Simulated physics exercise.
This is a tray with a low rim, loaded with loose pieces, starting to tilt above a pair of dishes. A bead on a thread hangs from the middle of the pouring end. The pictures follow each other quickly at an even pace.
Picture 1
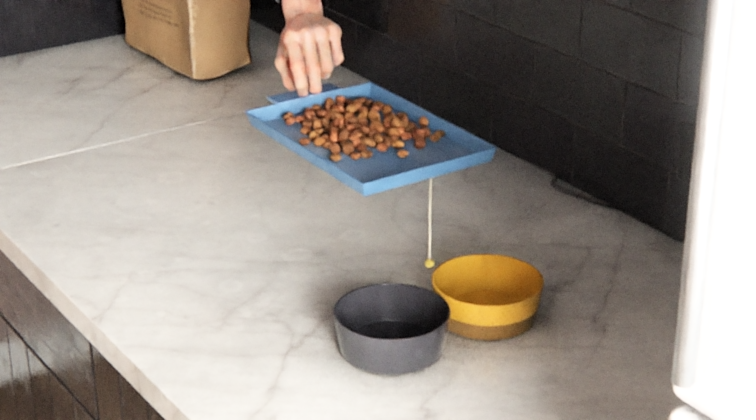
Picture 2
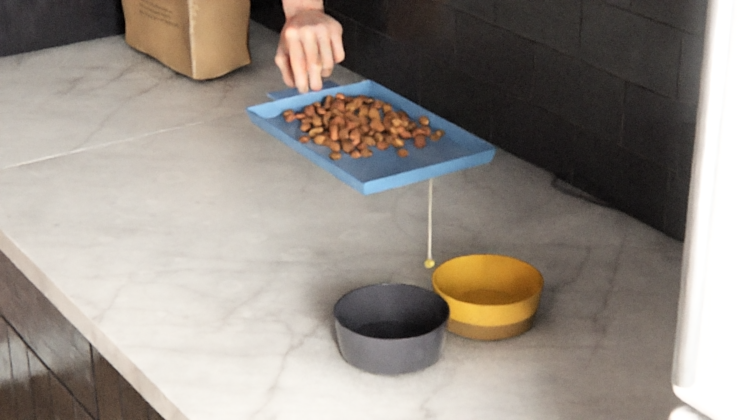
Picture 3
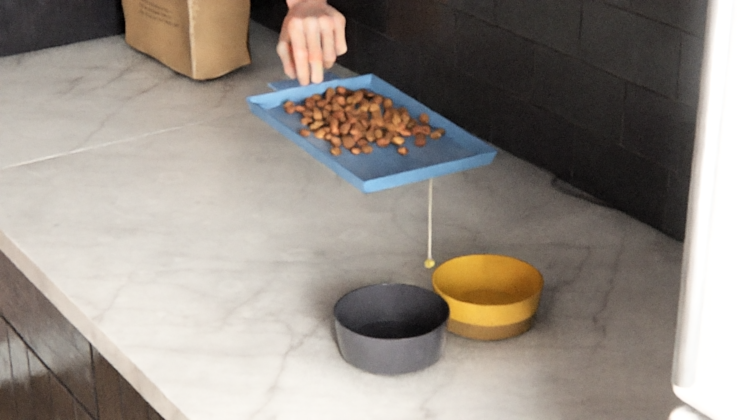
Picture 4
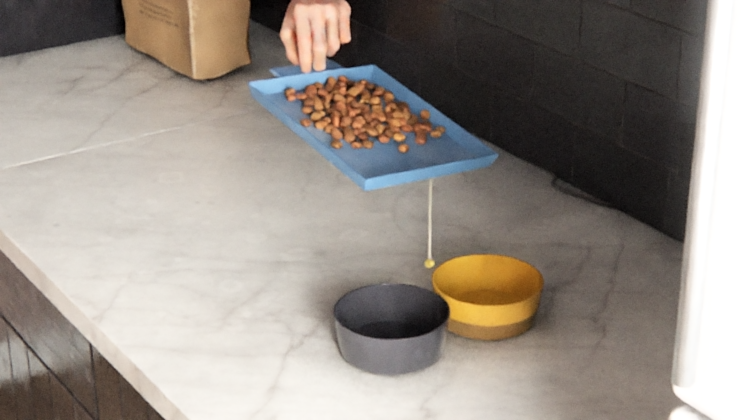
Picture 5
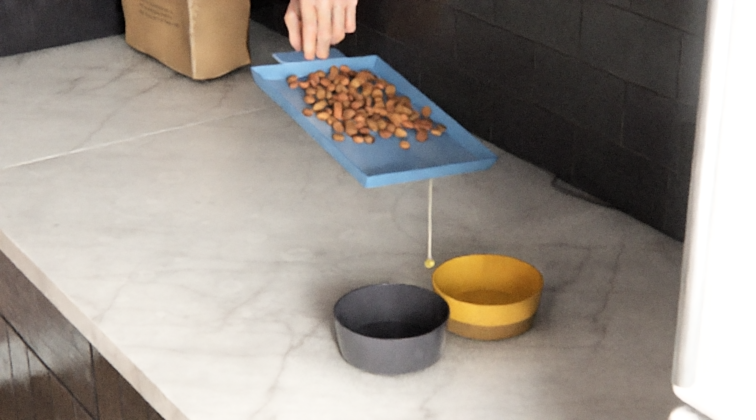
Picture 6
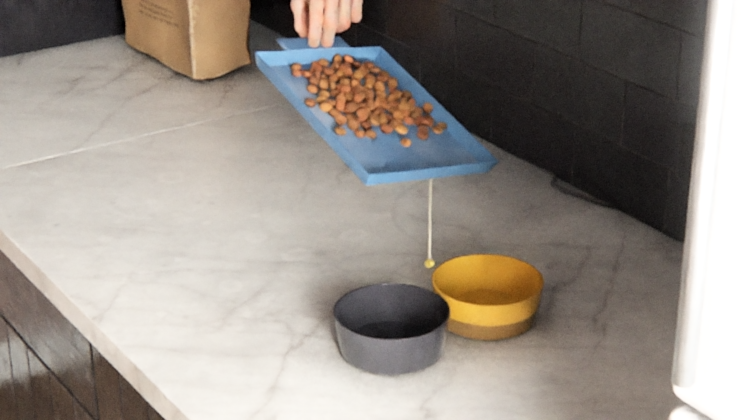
A blue low-rimmed tray of brown kibble-like pieces is held by a hand above a pale marble counter, seen from a raised, unmoving viewpoint. A dark grey bowl sits left of a yellow one below, with a bead hanging on a thread, a brown bag behind and dark tiles beyond. The hand gradually lifts the tray's far end, tilting it toward its lower right corner, while the bowls stay still.
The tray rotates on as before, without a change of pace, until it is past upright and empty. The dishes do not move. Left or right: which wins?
The right-hand one ends fuller.
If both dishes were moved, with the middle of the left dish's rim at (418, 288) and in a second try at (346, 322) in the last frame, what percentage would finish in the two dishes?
About 100 and 20 per cent.
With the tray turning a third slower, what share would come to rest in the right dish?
Some 70 per cent.
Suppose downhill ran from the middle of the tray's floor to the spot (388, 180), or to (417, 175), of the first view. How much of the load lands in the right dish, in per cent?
Roughly 10 per cent, and 50 per cent.
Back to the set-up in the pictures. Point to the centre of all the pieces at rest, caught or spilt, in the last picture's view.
Near (499, 300).
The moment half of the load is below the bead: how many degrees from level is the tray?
Near 80 degrees.
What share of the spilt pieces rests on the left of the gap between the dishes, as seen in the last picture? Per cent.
About 10 per cent.
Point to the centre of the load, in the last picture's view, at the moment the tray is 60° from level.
Near (466, 152).
Shortly afterwards, tray tipped steeply; the bulk on the tray; a little in the right dish; a little in the air.
Next, tray tipped right over; a little on the tray; near two thirds in the right dish; near a quarter outside both; a little in the air.
Some moments later, tray tipped past a quarter turn; near two thirds in the right dish; near a quarter outside both.
In the end, tray tipped past a quarter turn; none at all in the left dish; near two thirds in the right dish; near a quarter outside both.
